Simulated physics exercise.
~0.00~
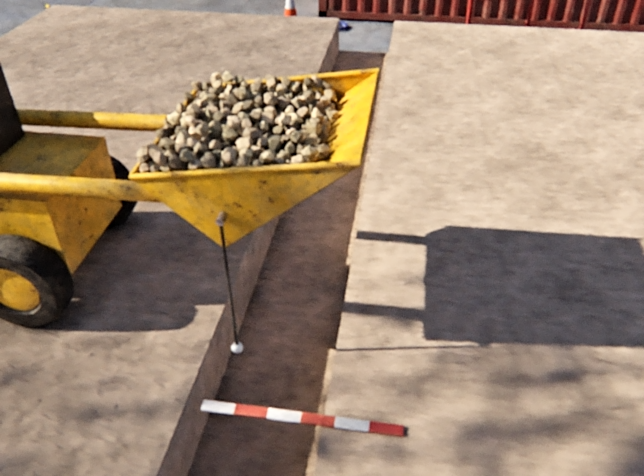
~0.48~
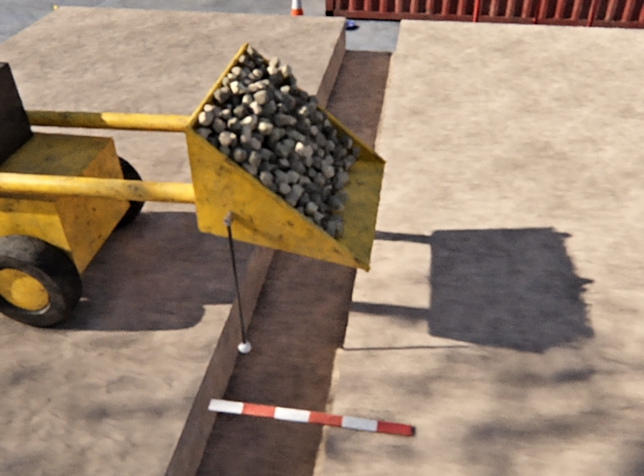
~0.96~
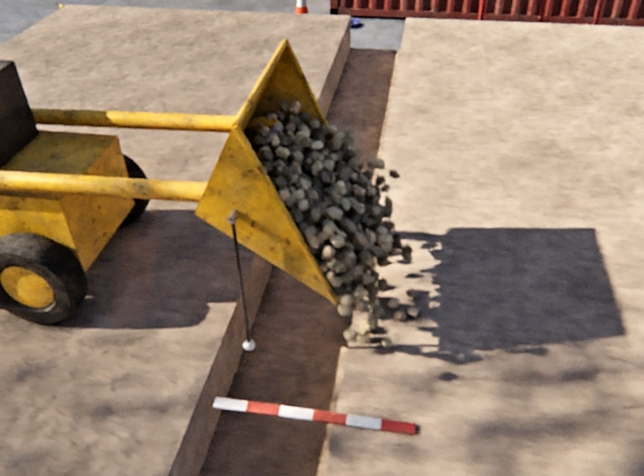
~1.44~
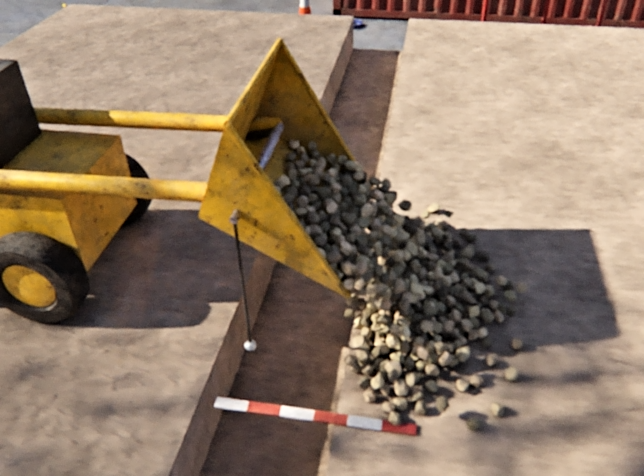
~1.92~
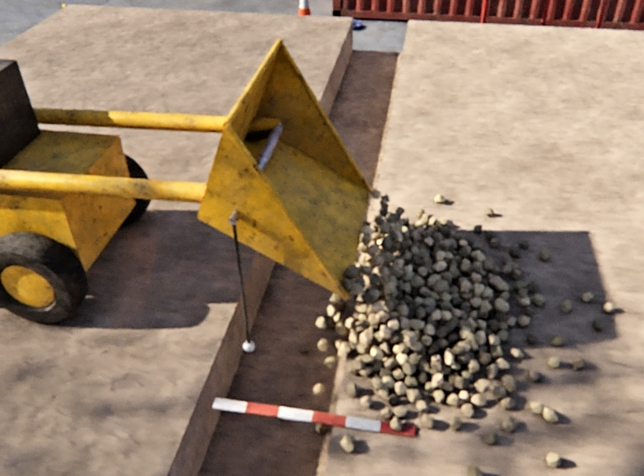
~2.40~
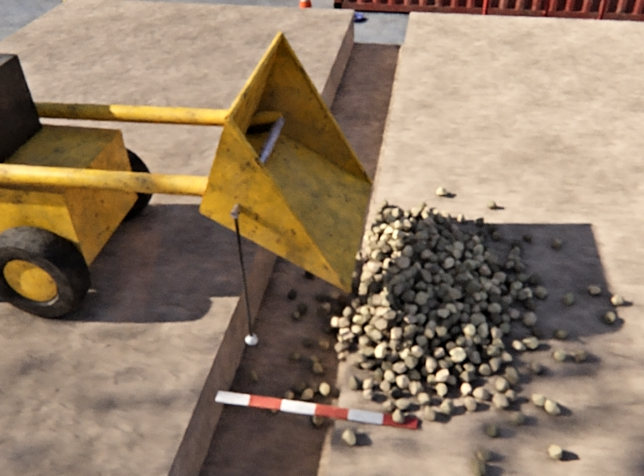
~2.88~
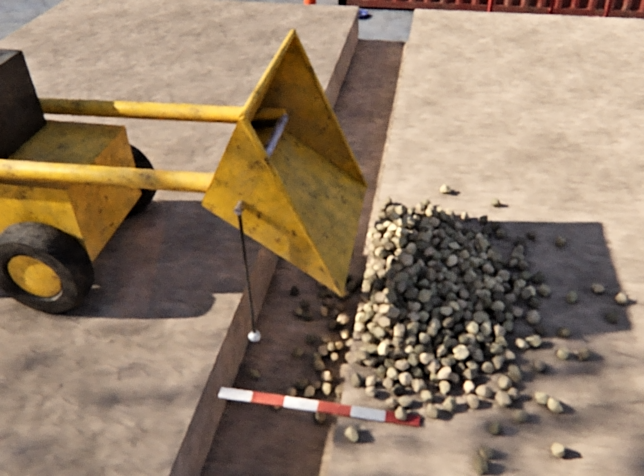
A yellow loader tips its bucket forward, spilling grey stones mostly beyond the trench.
